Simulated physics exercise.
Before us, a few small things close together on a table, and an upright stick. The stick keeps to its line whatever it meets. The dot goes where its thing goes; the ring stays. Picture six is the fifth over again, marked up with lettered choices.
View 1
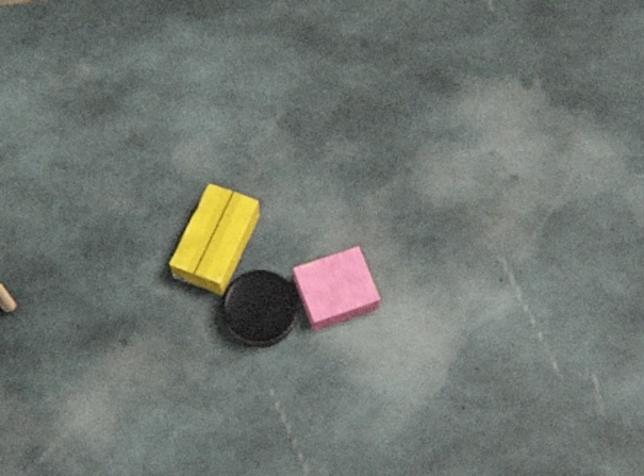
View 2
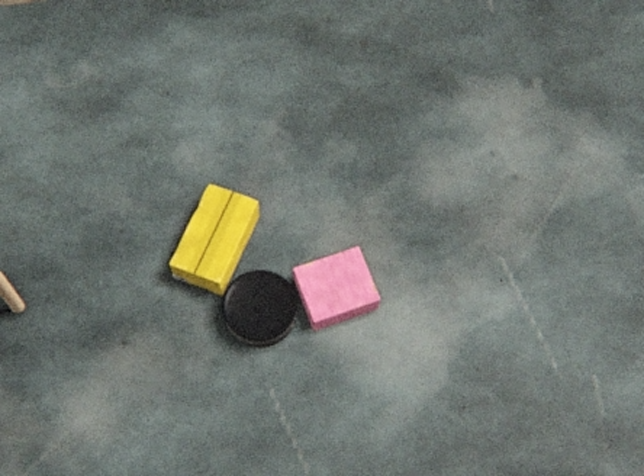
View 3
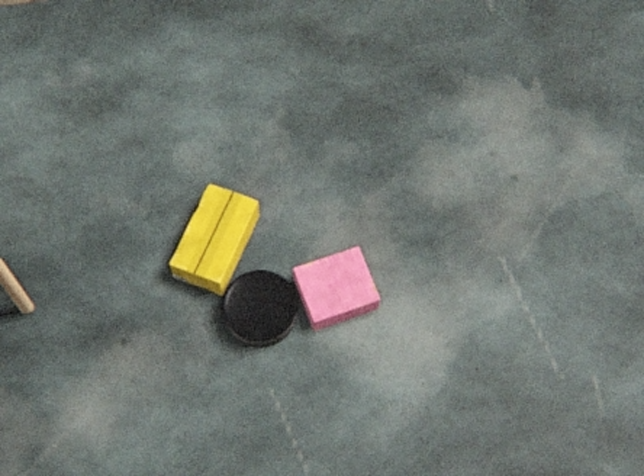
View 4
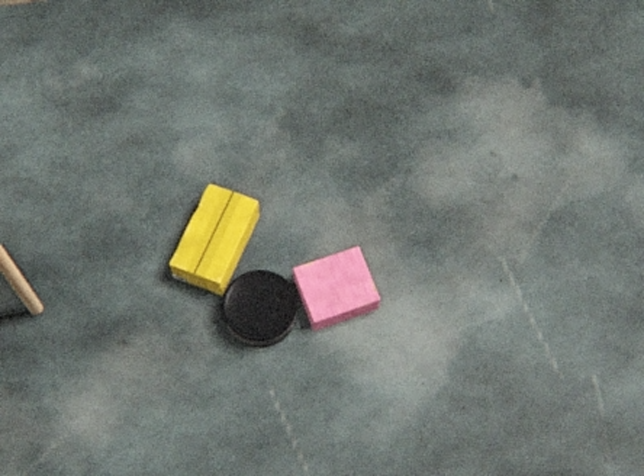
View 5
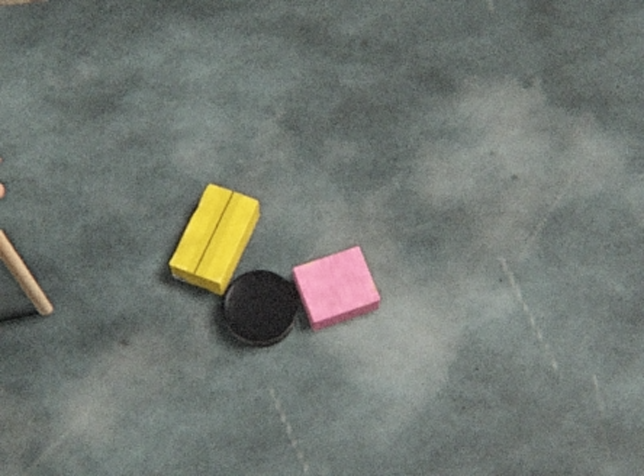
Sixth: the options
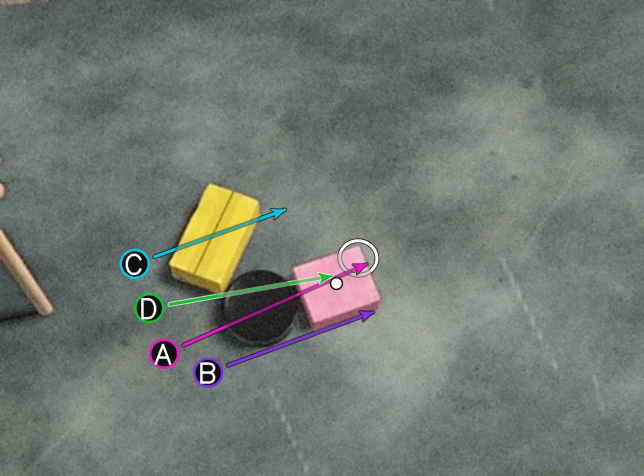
A mottled grey-green tabletop with faint pale scratches is seen from above. Near the middle, a yellow box sits at upper left of a round black object, with a pink block close on its right, all staying still. From the left edge, a slanted, light wooden stick slides a short way rightward into view, a dark patch and then another wooden tip showing beside it, while the camera stays still.
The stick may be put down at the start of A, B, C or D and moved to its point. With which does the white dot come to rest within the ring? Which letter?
B.
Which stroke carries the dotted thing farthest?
A.
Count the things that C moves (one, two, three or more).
It moves one.
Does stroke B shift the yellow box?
No.
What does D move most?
The pink block.
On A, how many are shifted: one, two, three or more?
It moves two.
On the marked copy, A from (183, 345) to (367, 264); B from (228, 365) to (373, 312); C from (155, 257) to (285, 210); D from (170, 304) to (332, 276); the ring at (358, 258); the white dot at (336, 283).
Following B. Soon after the start, foot of the stick (281, 346); pink block (336, 289); black jar (263, 304).
Later, foot of the stick (333, 327); pink block (346, 275); black jar (263, 304).
In the end, foot of the stick (373, 313); pink block (358, 263); black jar (263, 304); the dot on the pink block is in the ring.
As for the rest, A leaves the dotted thing at (480, 260); C leaves the dotted thing at (336, 289); D leaves the dotted thing at (378, 295).
